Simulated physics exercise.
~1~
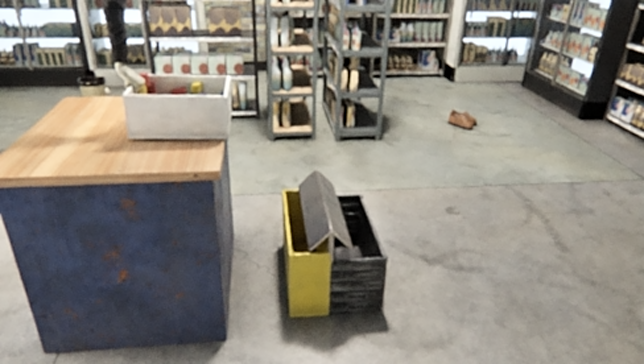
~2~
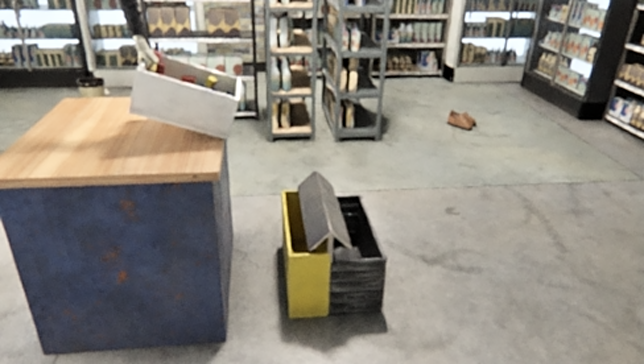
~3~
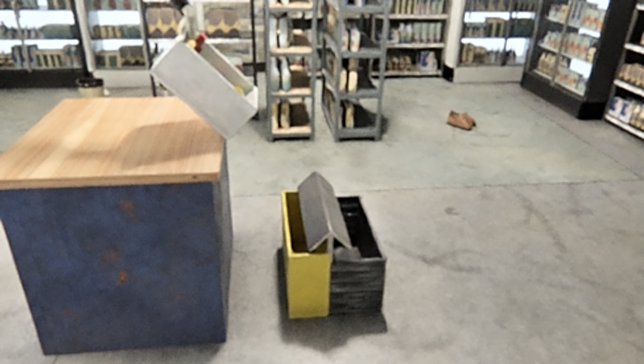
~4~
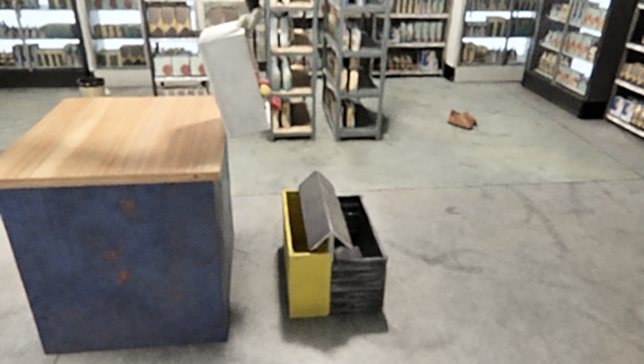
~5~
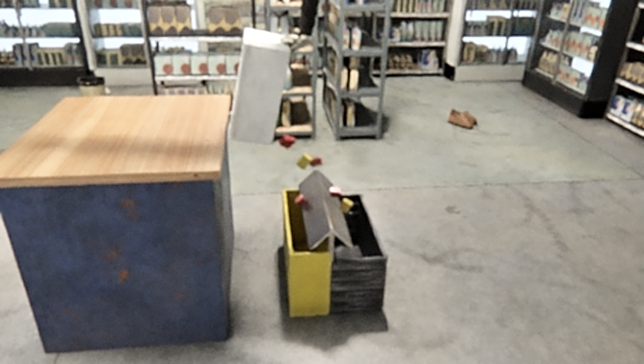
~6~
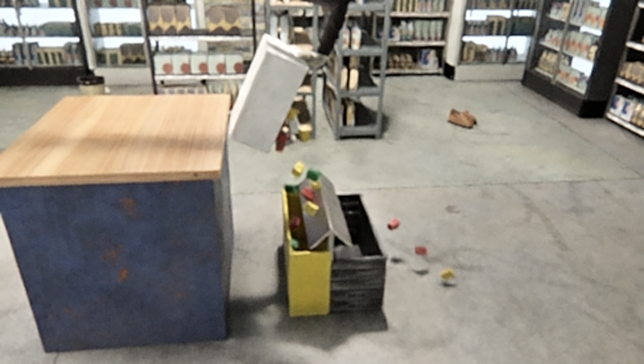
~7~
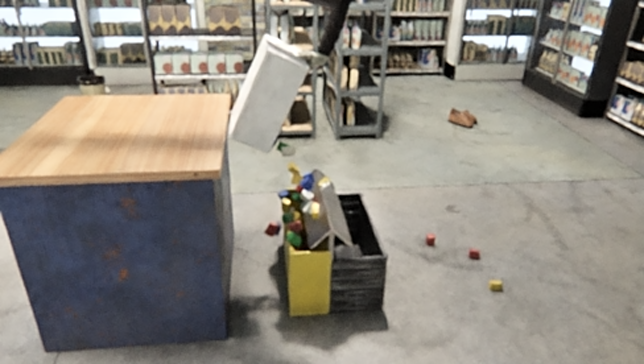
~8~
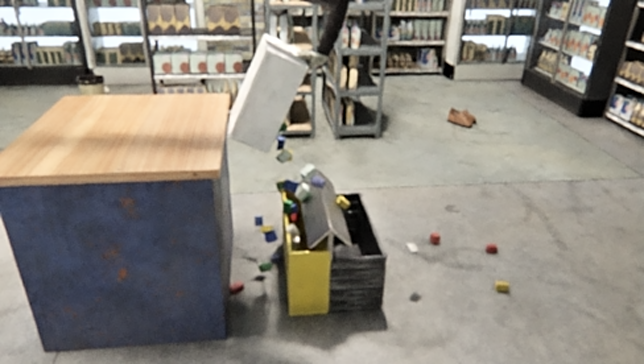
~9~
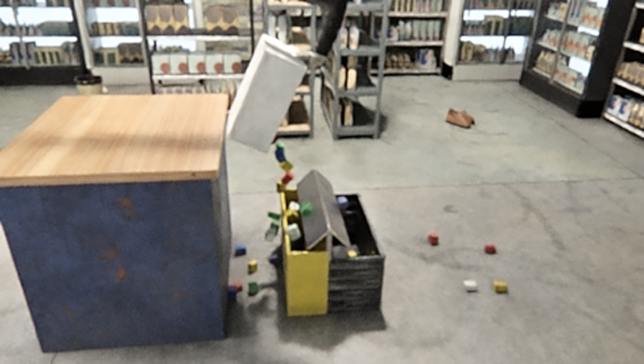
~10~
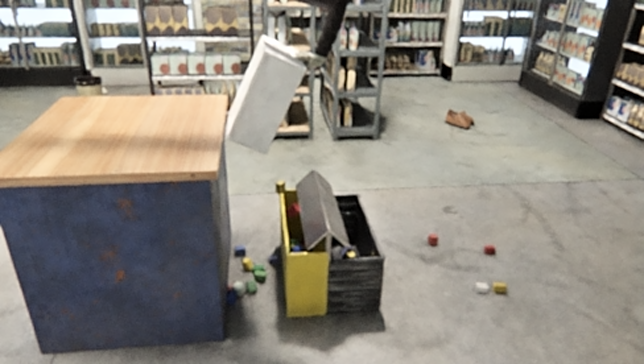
A dark arm tips a white tote, spilling colourful bricks into a yellow box and around it.
